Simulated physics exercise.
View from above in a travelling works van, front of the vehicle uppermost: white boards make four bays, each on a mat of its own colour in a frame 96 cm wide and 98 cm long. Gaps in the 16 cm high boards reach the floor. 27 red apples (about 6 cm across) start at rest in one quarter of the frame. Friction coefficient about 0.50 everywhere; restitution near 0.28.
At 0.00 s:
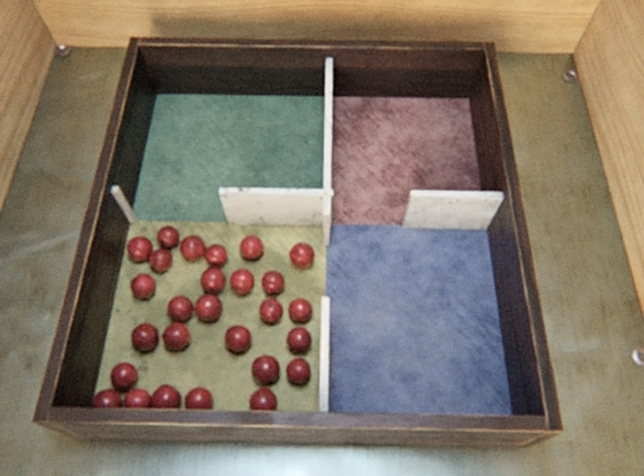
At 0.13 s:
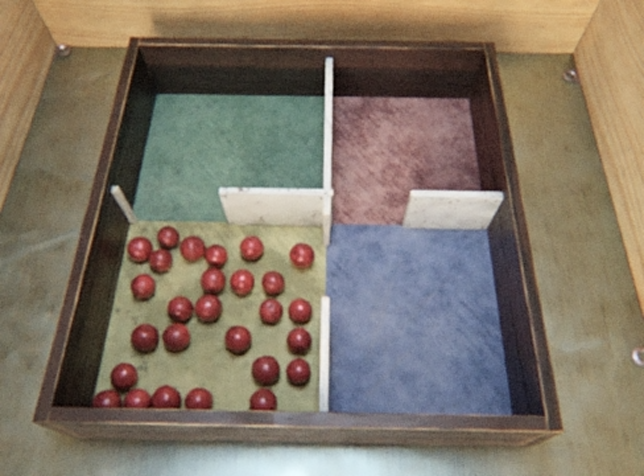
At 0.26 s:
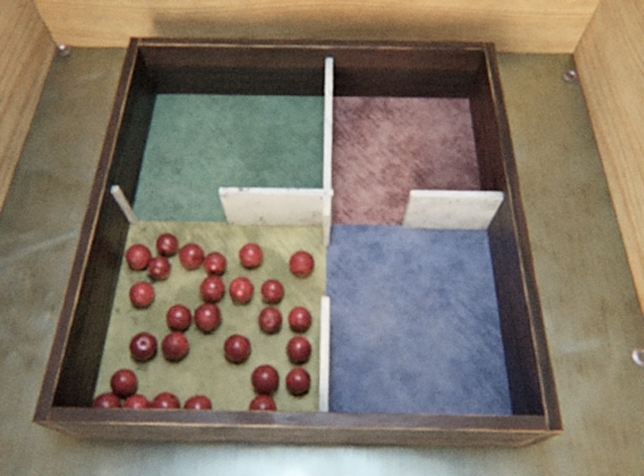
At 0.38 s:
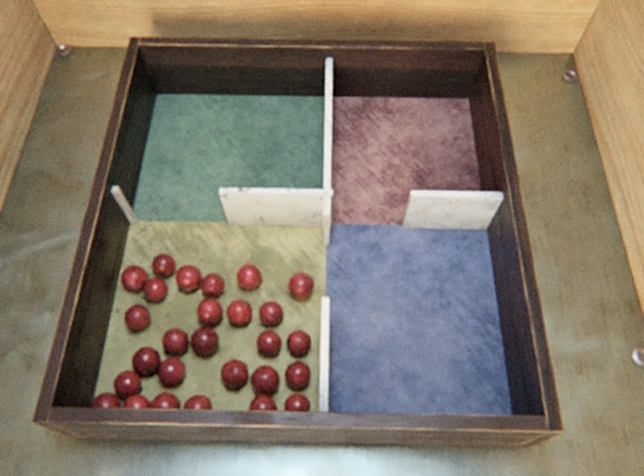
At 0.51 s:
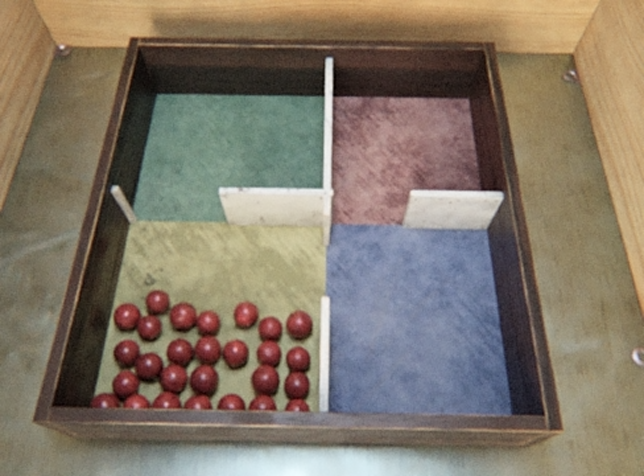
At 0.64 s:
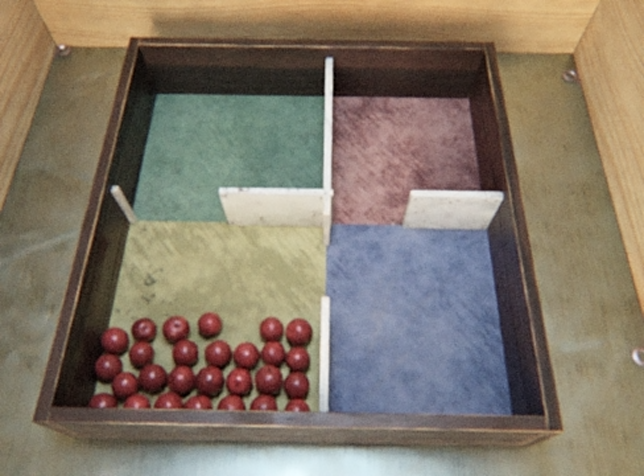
Dark red balls lie scattered over the yellow mat in the near left bay of a dark wooden frame, seen steadily from above on a greenish floor between pale wooden walls. White boards with gaps divide off three empty bays, green far left, dull red far right and blue near right. The balls rest at first, then roll toward the near edge, bunching into uneven rows.
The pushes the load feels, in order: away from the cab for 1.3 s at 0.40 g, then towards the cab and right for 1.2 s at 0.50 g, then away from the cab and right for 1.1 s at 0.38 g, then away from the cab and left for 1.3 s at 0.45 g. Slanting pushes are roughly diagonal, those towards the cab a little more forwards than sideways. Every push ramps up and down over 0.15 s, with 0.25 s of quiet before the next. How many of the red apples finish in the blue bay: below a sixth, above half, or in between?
In the end between a sixth and a half of them are in the blue bay.
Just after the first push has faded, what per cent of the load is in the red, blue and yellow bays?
By then: Red 0, blue 0, yellow 100 per cent.
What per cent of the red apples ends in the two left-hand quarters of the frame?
About 60 per cent.
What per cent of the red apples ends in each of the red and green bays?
About: Red 0, green 10 per cent.
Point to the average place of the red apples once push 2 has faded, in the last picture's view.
Around (309, 205).
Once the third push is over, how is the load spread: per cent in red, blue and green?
By then: Red 10, blue 40, green 30 per cent.
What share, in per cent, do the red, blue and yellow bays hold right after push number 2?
Red 10, blue 10, yellow 50 per cent.
After push 1 (1.54 s), 27 in the yellow bay.
After push 2 (2.99 s), 2 in the red bay, 4 in the blue bay, 7 in the green bay and 14 in the yellow bay.
After push 3 (4.34 s), 2 in the red bay, 10 in the blue bay, 7 in the green bay and 8 in the yellow bay.
After push 4 (5.89 s), 10 in the blue bay, 2 in the green bay and 15 in the yellow bay.
Outcome (at 6.56 s), 10 in the blue bay, 2 in the green bay and 15 in the yellow bay. Asked share, 10 of 27, 37 per cent.
